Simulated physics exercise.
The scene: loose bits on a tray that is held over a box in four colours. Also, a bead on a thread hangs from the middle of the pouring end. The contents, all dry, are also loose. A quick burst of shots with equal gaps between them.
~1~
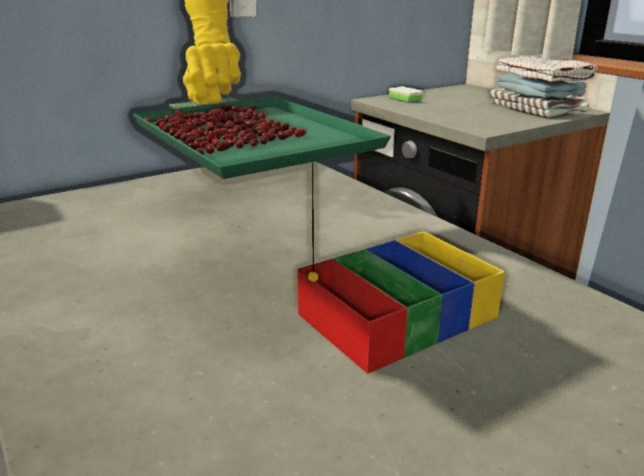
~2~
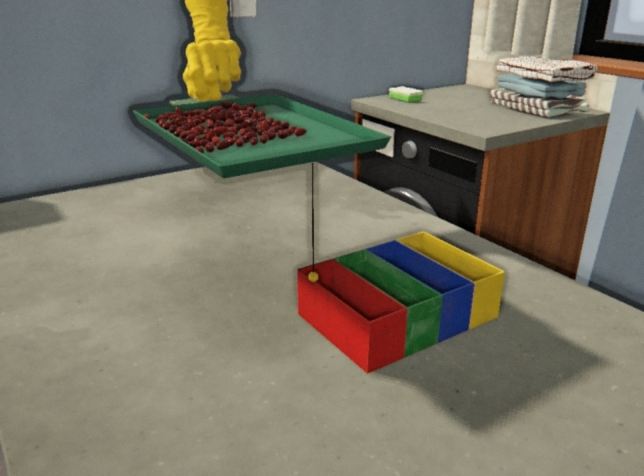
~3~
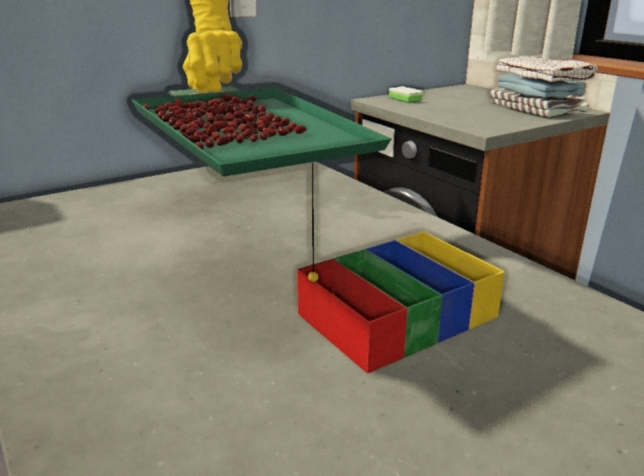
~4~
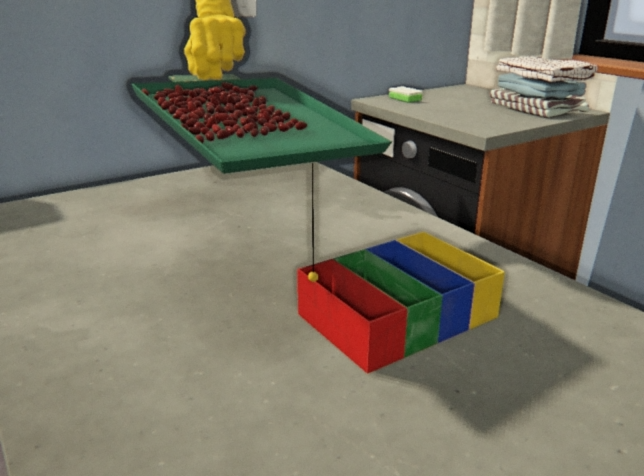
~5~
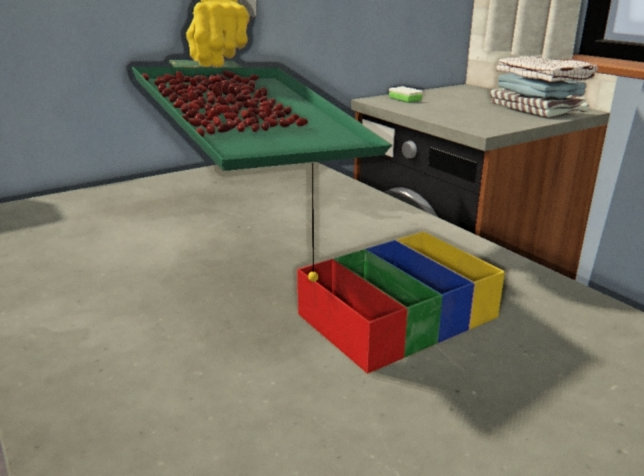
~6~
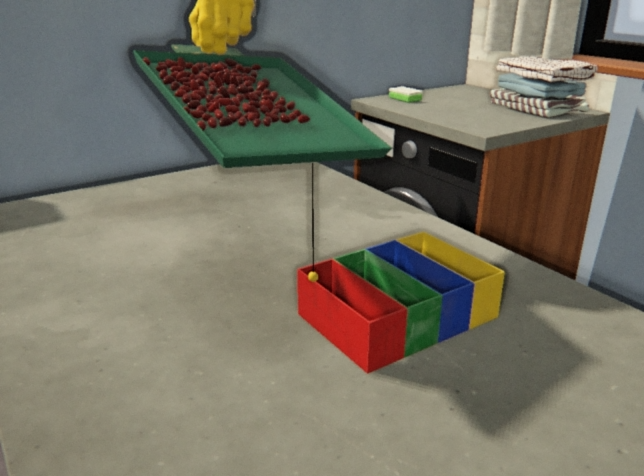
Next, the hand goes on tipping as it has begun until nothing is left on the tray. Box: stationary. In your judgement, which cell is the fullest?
In my judgement the green cell is fullest.
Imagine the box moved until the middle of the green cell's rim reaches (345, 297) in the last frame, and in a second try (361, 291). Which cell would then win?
Try 1: Blue. Try 2: Blue.
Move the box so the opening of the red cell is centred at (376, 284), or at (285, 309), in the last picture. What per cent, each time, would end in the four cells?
In turn about 80 and about 90 percent.
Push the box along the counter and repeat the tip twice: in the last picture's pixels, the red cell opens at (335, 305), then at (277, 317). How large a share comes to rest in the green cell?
Trial 1 about 30 %, trial 2 about 10 %.
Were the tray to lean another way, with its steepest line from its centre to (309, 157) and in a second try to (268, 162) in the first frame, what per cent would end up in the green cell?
About 20 % and about 0 %.
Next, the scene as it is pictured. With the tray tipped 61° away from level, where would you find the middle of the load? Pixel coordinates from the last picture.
Check around (359, 154) in the last picture.
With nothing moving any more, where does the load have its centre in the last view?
The centre settles at about (390, 322).
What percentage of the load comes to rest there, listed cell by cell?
In per cent: The red cell gets 20, the green cell 50, the blue cell 20 and the yellow cell 0.
Shortly afterwards, tray tipped steeply; near two thirds on the tray; only a few in the red cell; only a few in the green cell; only a few in the blue cell; near a quarter falling or outside the box.
Next, tray tipped right over; only a few on the tray; near half in the green cell; near a quarter in the red cell; a little in the blue cell; only a few in the yellow cell; near a quarter falling or outside the box.
Some moments later, tray tipped past a quarter turn; near half in the green cell; near a quarter in the red cell; a little in the blue cell; only a few in the yellow cell; a little falling or outside the box.
In the end, tray tipped past a quarter turn; near half in the green cell; near a quarter in the red cell; a little in the blue cell; only a few in the yellow cell; a little outside the box.
